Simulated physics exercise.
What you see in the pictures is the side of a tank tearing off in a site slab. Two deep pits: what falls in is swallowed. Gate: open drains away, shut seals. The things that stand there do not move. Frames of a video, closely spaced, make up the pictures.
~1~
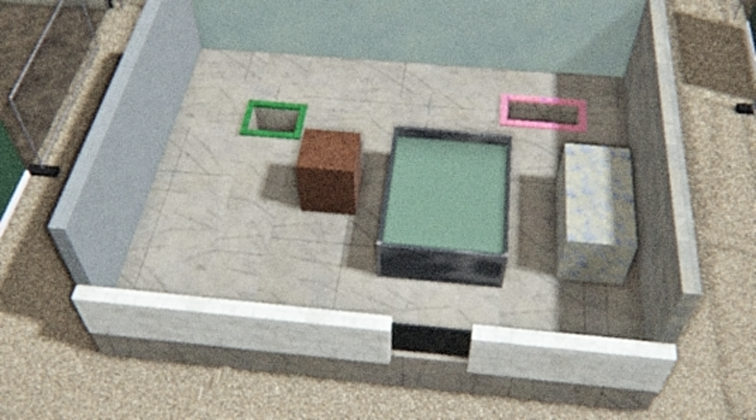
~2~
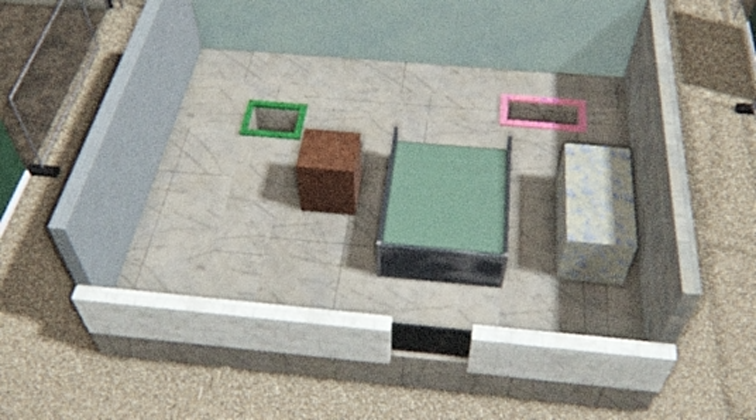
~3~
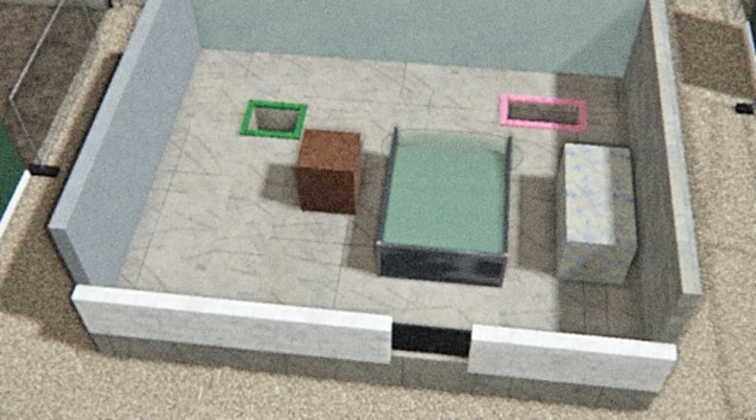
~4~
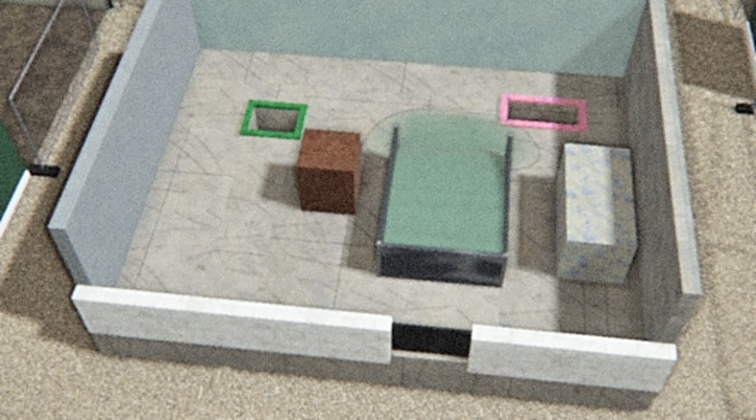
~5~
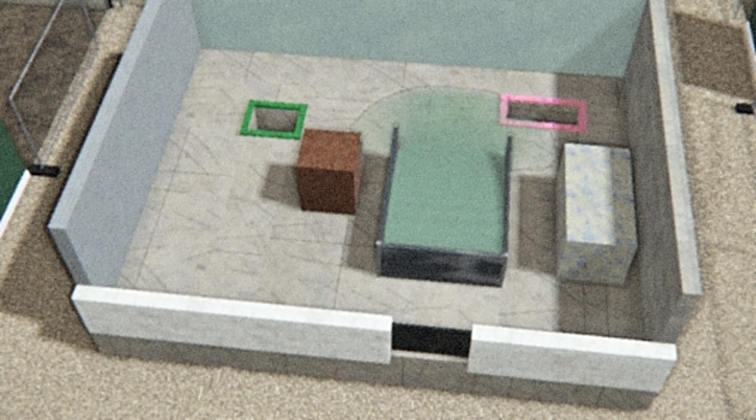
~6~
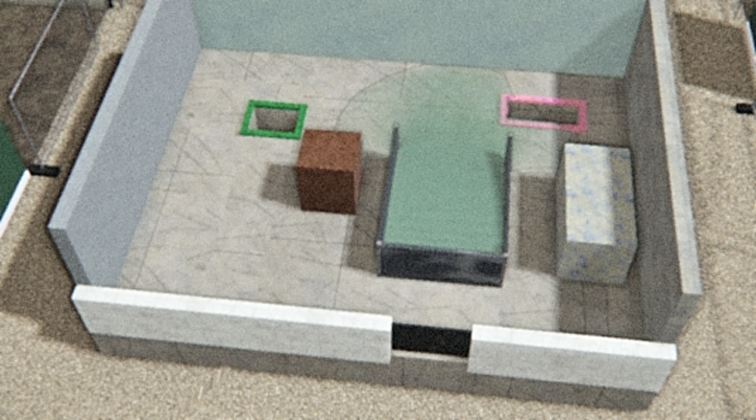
Water pours from the open tank's far side and spreads across the pale slab floor.
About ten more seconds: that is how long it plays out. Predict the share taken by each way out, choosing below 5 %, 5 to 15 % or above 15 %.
At the end, the gate takes in a trifling amount - short of five per cent; the pink pit takes in a considerable amount - past fifteen per cent; the green pit takes in a reasonable amount - five to fifteen per cent.
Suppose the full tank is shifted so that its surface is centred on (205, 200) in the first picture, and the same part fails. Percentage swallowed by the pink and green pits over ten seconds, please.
After ten seconds: Pink pit around 6 percent, green pit around 35 percent.
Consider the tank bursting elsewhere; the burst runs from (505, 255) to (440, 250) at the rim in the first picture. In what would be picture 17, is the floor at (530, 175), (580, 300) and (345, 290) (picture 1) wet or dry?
Well, the first is missed by the spill, the next hit by the spill, the last hit by the spill.
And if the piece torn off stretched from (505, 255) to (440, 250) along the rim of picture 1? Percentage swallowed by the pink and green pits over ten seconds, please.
Roughly, in per cent: Pink 4, green 0.
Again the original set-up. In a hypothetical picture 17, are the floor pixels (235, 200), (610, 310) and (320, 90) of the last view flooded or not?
In turn, the three spots are high and dry, high and dry and soaked.
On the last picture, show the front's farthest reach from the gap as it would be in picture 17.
The front's farthest point is close to (218, 54).
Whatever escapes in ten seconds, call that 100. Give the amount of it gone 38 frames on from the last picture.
Close to 85 per cent.
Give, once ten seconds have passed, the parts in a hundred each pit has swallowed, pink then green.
About 18 percent for the first and about 6 percent for the second.
A moment on, water covers 25 % of the floor; the gate 0 %, the pink pit 3 %, the green pit 0 %.
Next, water covers 30 % of the floor; the gate 0 %, the pink pit 7 %, the green pit 0 %.
Then, water covers 40 % of the floor; the gate 0 %, the pink pit 12 %, the green pit 1 %.
Later, water covers 80 % of the floor; the gate 0 %, the pink pit 17 %, the green pit 4 %.
In the end, water covers 100 % of the floor; the gate 0 %, the pink pit 19 %, the green pit 7 %.
